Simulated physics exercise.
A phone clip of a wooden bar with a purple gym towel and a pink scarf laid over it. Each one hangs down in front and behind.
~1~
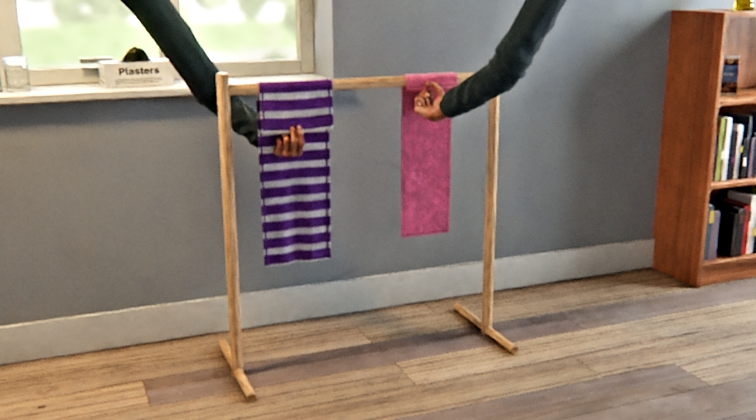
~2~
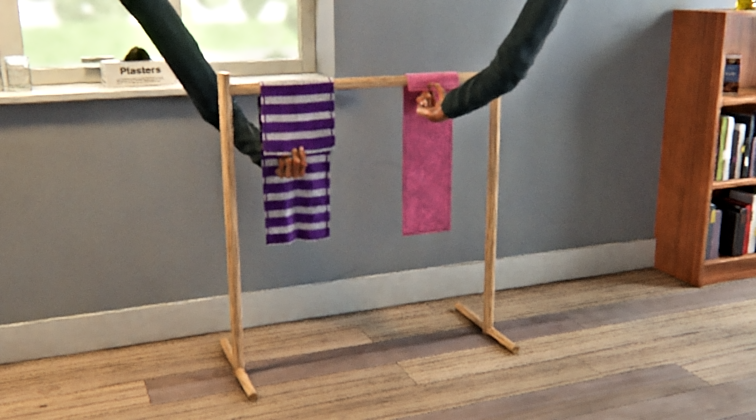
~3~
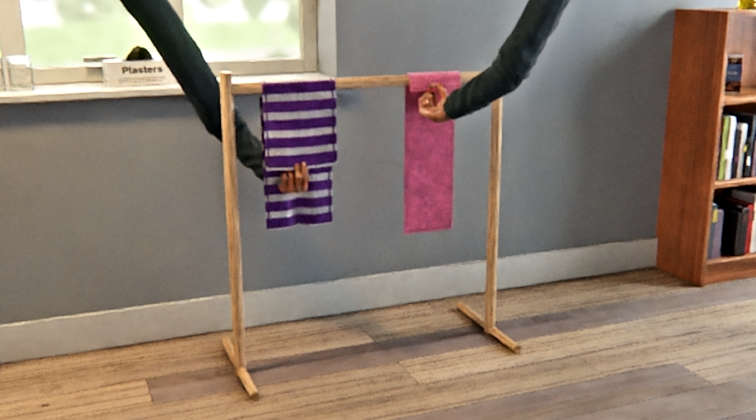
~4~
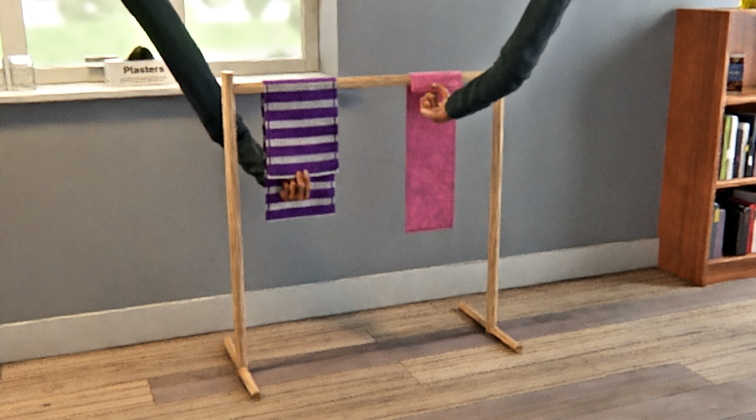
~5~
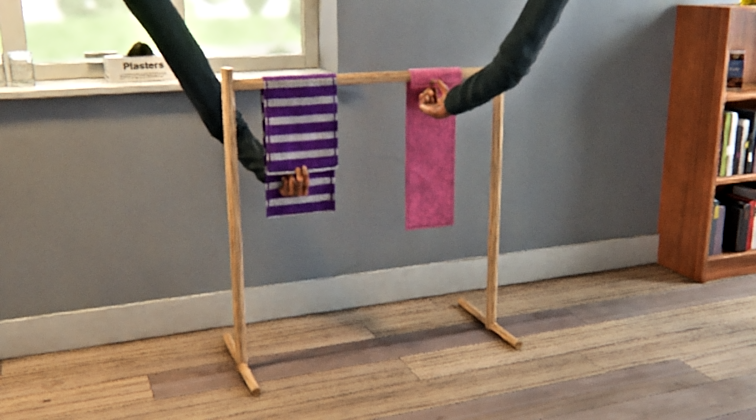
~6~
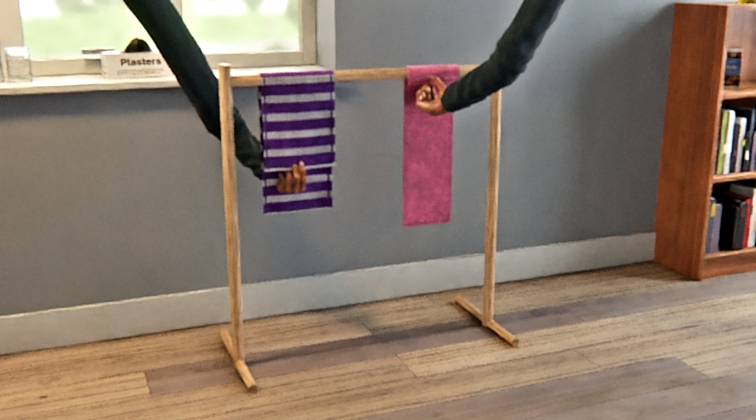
To begin with, a striped purple cloth and a pink one hang over a wooden bar, a hand at each short front end. The left hand draws the purple front down while its longer back rises, then barely moves; the right hand stays at the pink cloth, which hardly shifts.
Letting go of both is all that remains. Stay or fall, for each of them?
As I see it, the purple gym towel most likely keeps its perch; the pink scarf most likely leaves its perch.
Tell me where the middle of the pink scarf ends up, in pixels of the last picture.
It finishes at (427, 333).
Then, 0.30 s after the last picture, gym towel still hanging; scarf clear of the rail and dropping near (427, 194).
Then, 0.54 s after the last picture, gym towel still hanging; scarf in a heap on the floor near (427, 325).
Then, 1.14 s after the last picture, gym towel still hanging; scarf in a heap on the floor near (427, 333).
At rest, gym towel still hanging; scarf in a heap on the floor near (427, 333). The purple gym towel hangs there and the pink scarf is pulled off by its long side.
